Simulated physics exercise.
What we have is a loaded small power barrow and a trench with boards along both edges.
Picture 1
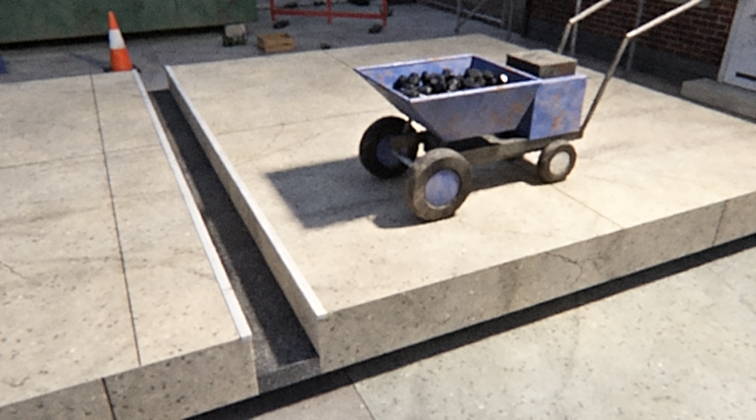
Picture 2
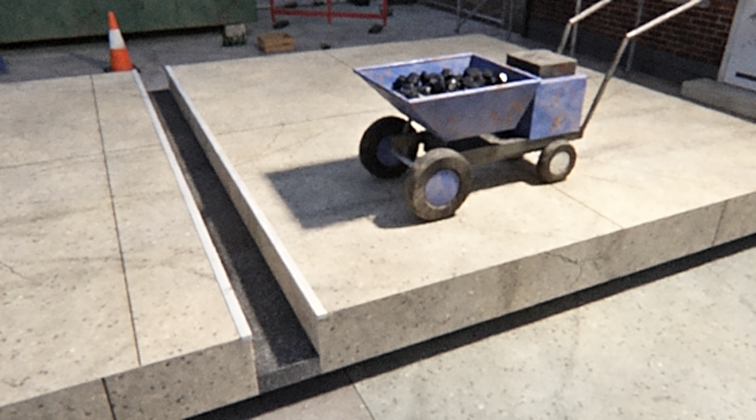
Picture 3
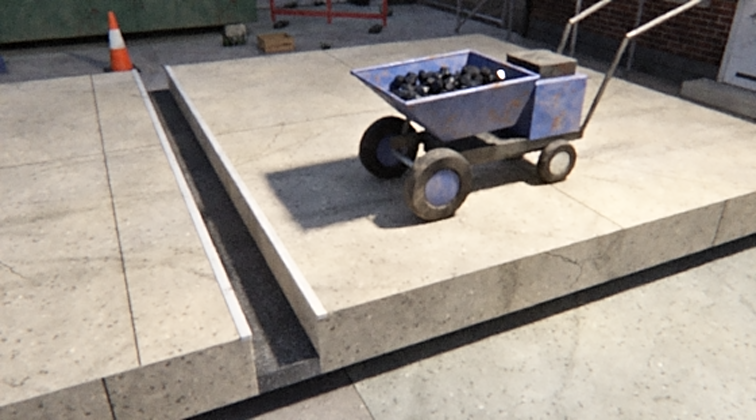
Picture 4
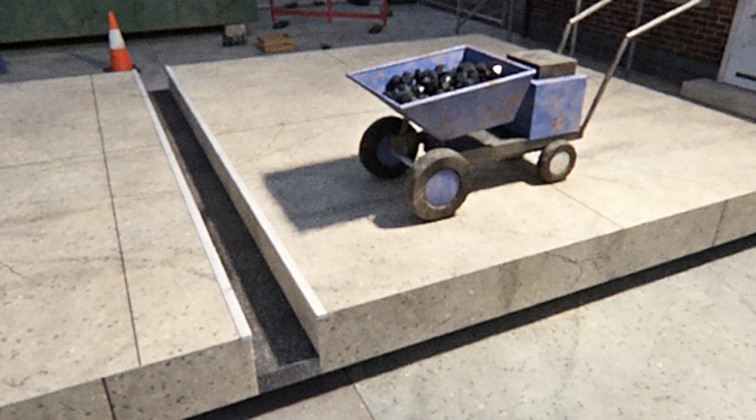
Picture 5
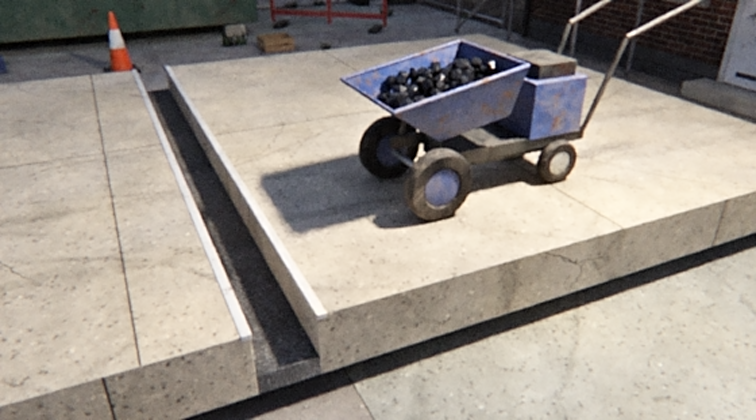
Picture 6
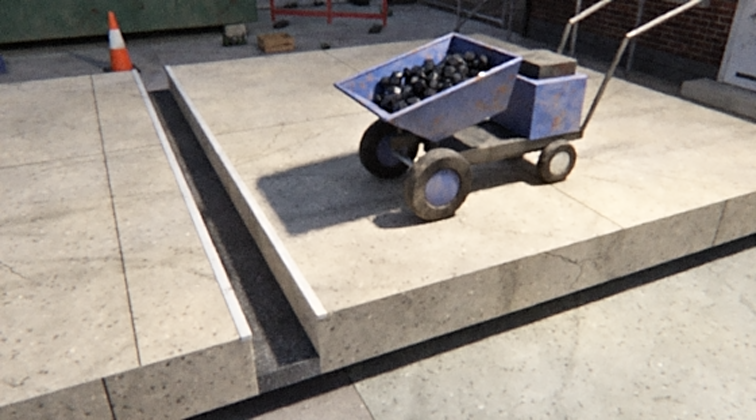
The blue skip of a small power barrow, loaded with dark lumps of coal, sits level at first, then tilts gradually down to the left, while its wheels stay still on a concrete slab beside a narrow board-edged trench.
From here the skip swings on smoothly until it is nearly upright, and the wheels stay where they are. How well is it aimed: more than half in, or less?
It catches only the smaller part.
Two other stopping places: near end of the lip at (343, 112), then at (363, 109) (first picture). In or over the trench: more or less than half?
First most of it, then above a half.
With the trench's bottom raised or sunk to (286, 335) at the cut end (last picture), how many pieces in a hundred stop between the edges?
Near 30 %.
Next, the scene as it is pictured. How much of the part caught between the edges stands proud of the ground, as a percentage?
It comes to 0 per cent or so.
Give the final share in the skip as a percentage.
Roughly 25 in a hundred.
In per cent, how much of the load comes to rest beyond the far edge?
Roughly 0 in a hundred.
Just after the last frame, skip tipped steeply; every one in the skip.
A moment on, skip tipped right over; roughly half in the skip; roughly half short of the trench; about a tenth in or heaped over the trench; just a few falling.
Further on, skip tipped right over; roughly a quarter in the skip; roughly half short of the trench; roughly a quarter in or heaped over the trench.
When it is over, skip tipped right over; roughly a quarter in the skip; roughly half short of the trench; roughly a quarter in or heaped over the trench; not one beyond it.
